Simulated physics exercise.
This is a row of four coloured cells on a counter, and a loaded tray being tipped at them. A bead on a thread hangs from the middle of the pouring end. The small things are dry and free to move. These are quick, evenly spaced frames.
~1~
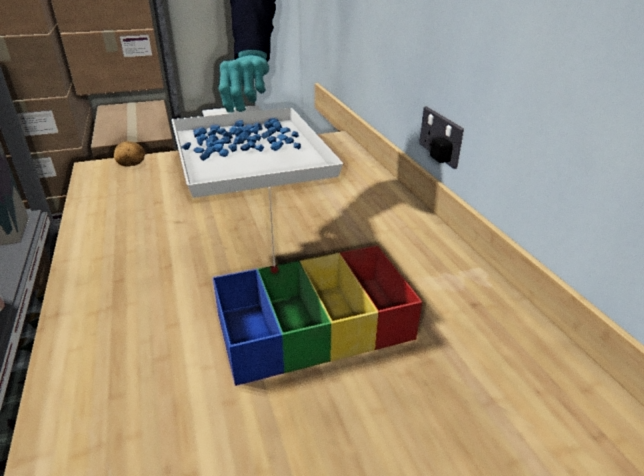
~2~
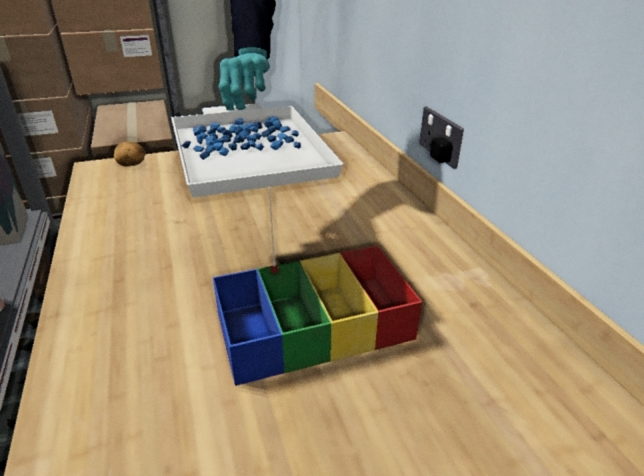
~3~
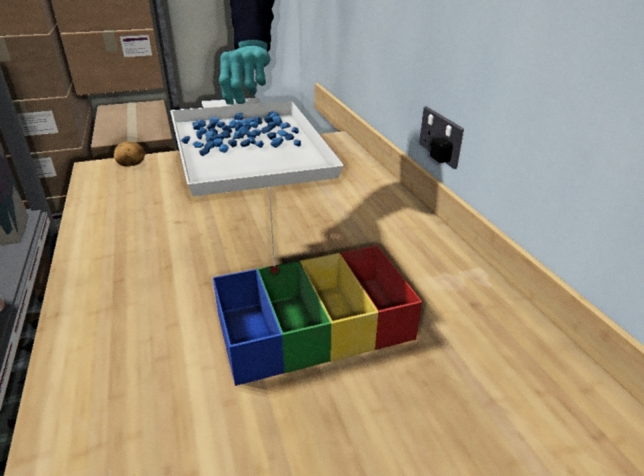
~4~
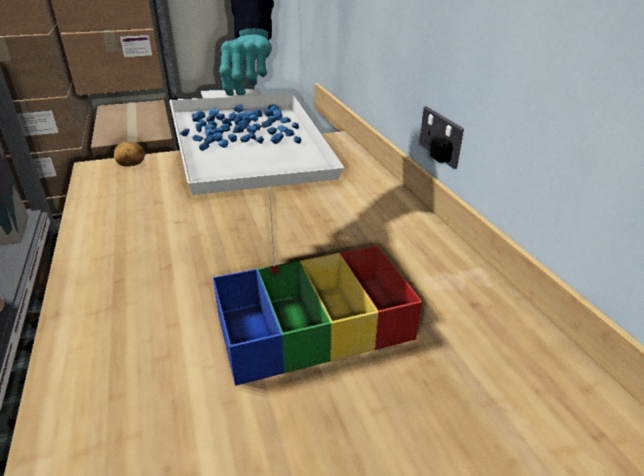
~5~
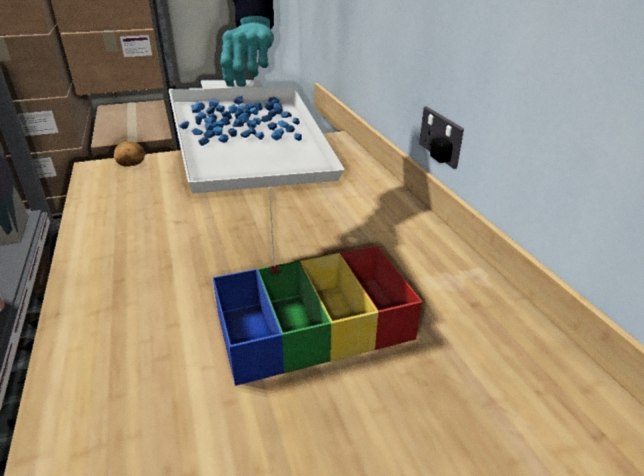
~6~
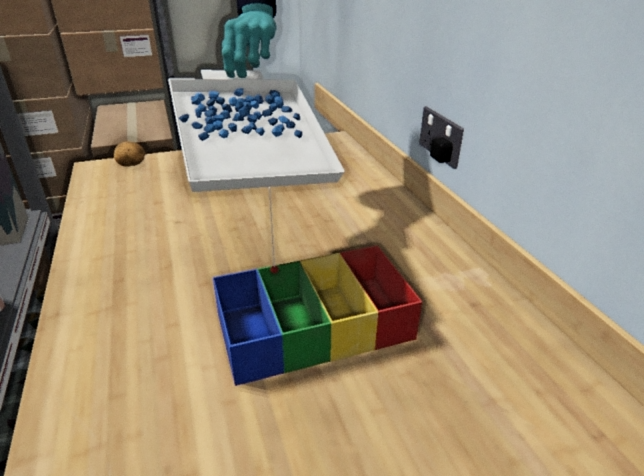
On a wooden counter, a gloved hand gradually tilts a tray of blue stones behind coloured cells.
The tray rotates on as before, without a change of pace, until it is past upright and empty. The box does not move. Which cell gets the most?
The yellow one ends fullest.
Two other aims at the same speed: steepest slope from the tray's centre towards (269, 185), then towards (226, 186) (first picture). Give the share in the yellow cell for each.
In turn 20 and 0 in a hundred.
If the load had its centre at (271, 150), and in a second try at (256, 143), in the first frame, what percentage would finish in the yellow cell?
Roughly 80 per cent, and 70 per cent.
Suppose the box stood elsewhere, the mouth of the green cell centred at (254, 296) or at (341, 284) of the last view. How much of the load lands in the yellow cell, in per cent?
In turn 30 and 10 in a hundred.
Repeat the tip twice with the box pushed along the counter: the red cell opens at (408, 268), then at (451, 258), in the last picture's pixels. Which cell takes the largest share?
The first try: Green. The second: That blue cell.
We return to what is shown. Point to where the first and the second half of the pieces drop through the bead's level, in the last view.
The first part at (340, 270); the rest at (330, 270).
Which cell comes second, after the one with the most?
Second comes the cell in green.
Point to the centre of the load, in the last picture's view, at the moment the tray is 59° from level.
Roughly at (308, 171).
Just after the last frame, tray tipped steeply; almost all on the tray; about a tenth falling or outside the box.
A moment on, tray tipped right over; roughly half on the tray; roughly a quarter in the yellow cell; about a tenth in the green cell; about a tenth in the red cell; about a tenth falling or outside the box.
Further on, tray tipped past a quarter turn; roughly two thirds in the yellow cell; roughly a quarter in the green cell; about a tenth in the red cell; just a few falling or outside the box.
When it is over, tray tipped past a quarter turn; roughly two thirds in the yellow cell; roughly a quarter in the green cell; about a tenth in the red cell; not one in the blue cell; just a few outside the box.
